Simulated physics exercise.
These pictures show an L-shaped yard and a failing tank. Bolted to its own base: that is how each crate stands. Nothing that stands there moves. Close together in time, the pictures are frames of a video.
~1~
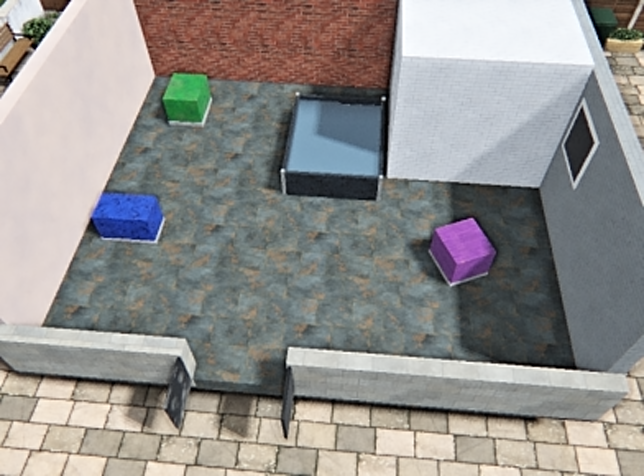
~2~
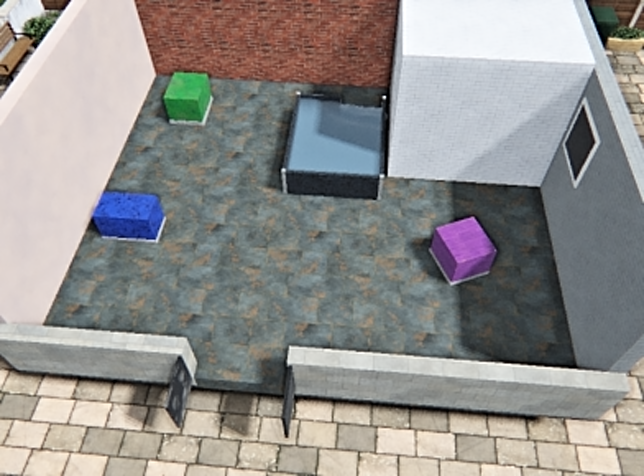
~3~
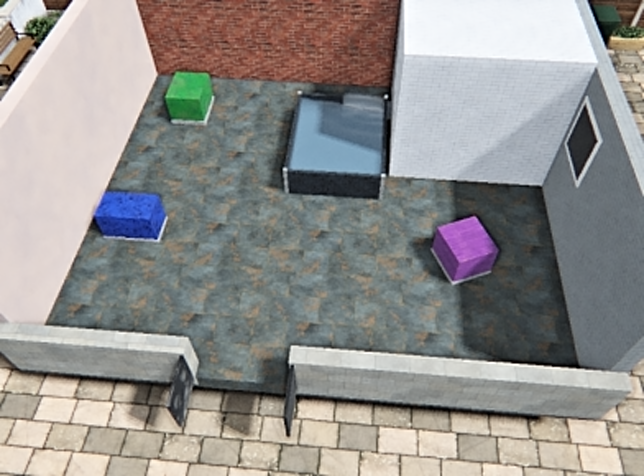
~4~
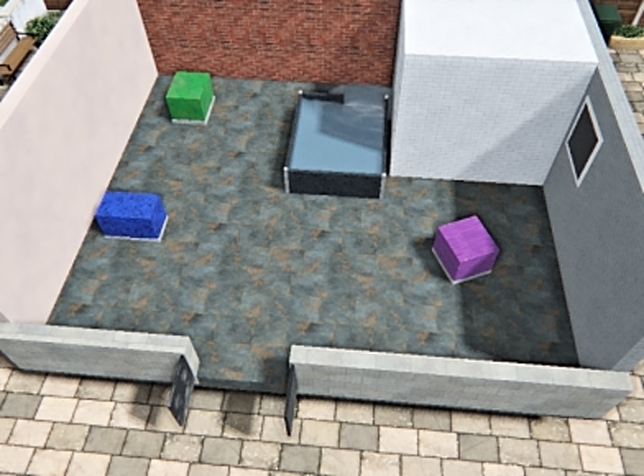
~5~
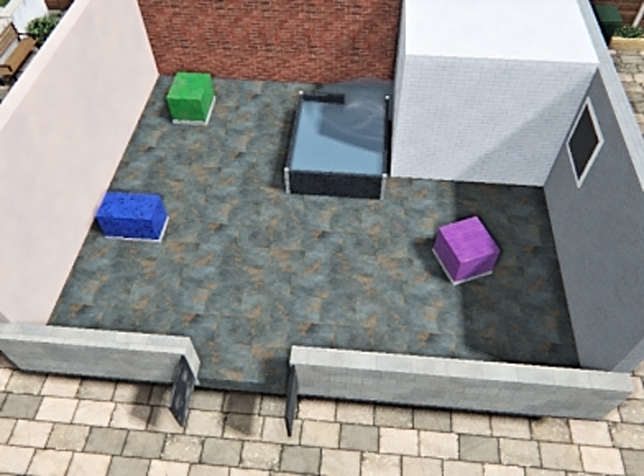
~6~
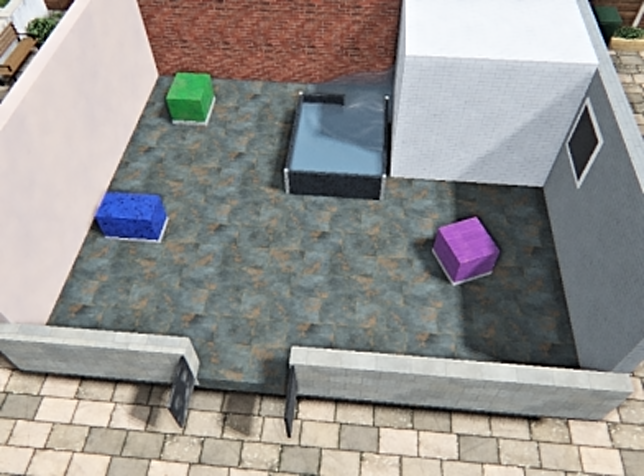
A large pale block fills the back right corner of an L-shaped, slate-floored yard, seen from high above the front wall and its gateway. A dark-sided water tank stands beside it near the brick wall, with a green crate at back left, a blue one at left and a purple one at right. Water pours out through the tank's far side and spreads behind it, while the crates stay still and the view barely shifts.
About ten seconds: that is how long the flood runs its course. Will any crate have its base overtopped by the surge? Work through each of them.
Each in turn: The blue crate is overtopped, the purple crate is spared, the green crate is overtopped.
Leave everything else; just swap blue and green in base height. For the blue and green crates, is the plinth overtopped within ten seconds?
Blue: Flooded; green: Flooded.
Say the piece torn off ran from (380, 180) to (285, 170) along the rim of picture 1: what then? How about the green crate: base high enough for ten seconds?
As for green crate, it stays clear.
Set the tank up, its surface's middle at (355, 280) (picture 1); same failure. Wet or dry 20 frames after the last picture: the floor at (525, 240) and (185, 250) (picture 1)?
Note: Point one reached by the flow; point two missed by the flow.
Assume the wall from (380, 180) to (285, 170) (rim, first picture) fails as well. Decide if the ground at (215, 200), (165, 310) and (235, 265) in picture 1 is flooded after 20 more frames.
Point by point: Unwetted, drenched, drenched.
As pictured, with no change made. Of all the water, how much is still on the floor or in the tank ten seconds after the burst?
My figure is close to 98 percent.
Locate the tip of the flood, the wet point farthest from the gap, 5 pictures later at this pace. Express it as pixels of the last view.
My guess is roughly (262, 85).
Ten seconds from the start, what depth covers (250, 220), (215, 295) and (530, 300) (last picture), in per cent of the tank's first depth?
In the order asked, some 8, 4 and 0 in a hundred.
A moment on, water covers 5 % of the floor; the blue crate not reached, the purple crate not reached, the green crate not reached.
Next, water covers 10 % of the floor; the blue crate not reached, the purple crate not reached, the green crate water round its plinth.
Then, water covers 25 % of the floor; the blue crate not reached, the purple crate water round its plinth, the green crate water round its plinth.
Later, water covers 45 % of the floor; the blue crate water round its plinth, the purple crate water round its plinth, the green crate water round its plinth.
In the end, water covers 75 % of the floor; the blue crate was topped, the purple crate stayed above the water, the green crate was topped.
